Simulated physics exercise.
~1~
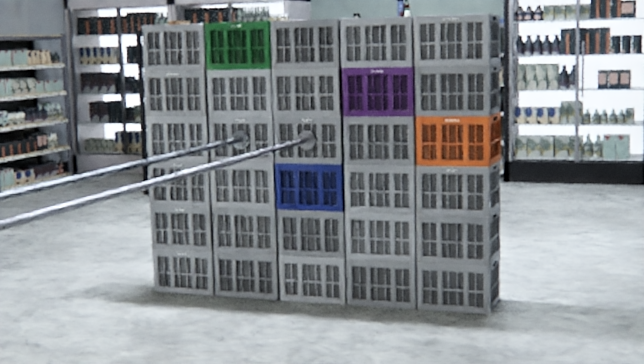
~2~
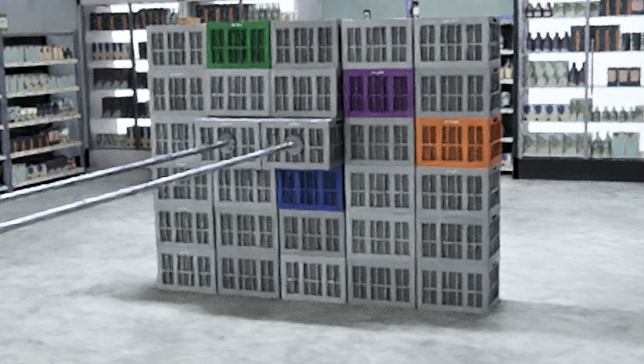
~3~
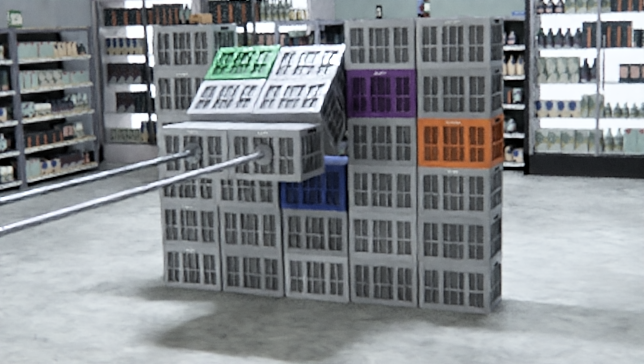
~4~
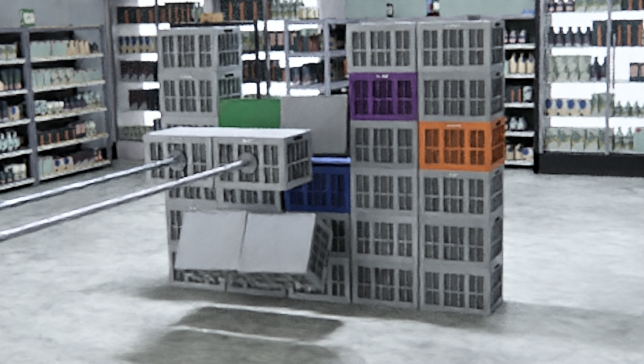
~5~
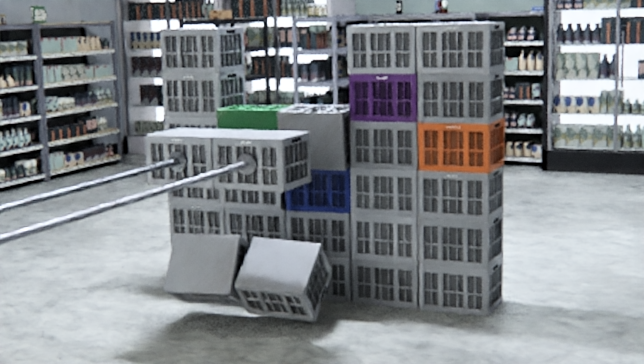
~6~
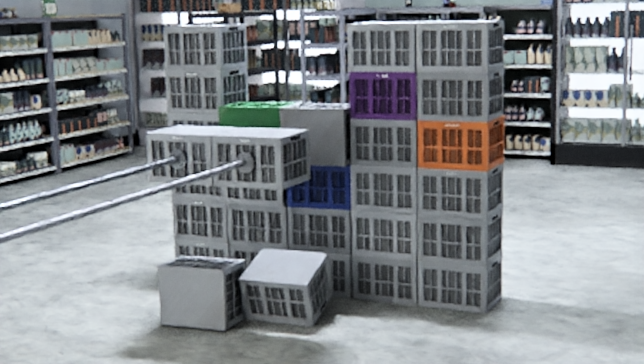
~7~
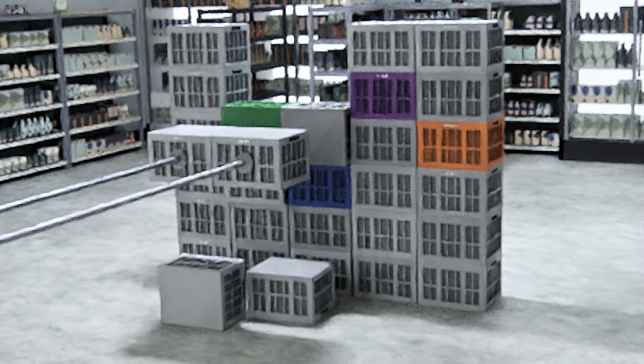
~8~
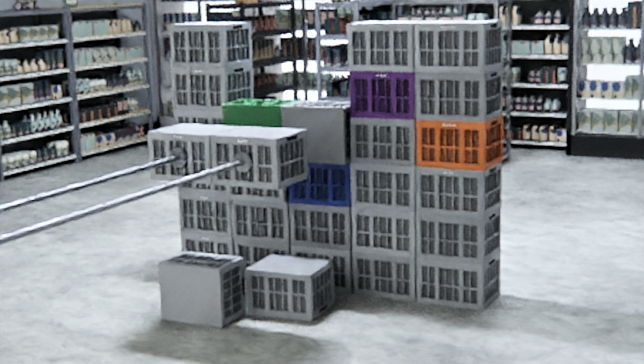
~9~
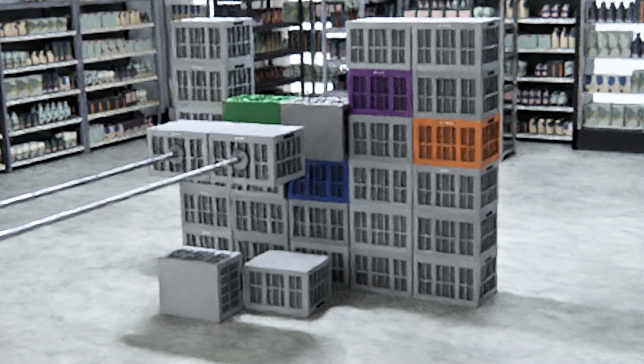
A rigid arm draws two neighbouring grey crates out of a tall stacked wall, and the crates above them tip forward, two grey ones tumbling to the floor. The green crate ends on its side in the gap, while the purple, blue and orange crates stay in place.
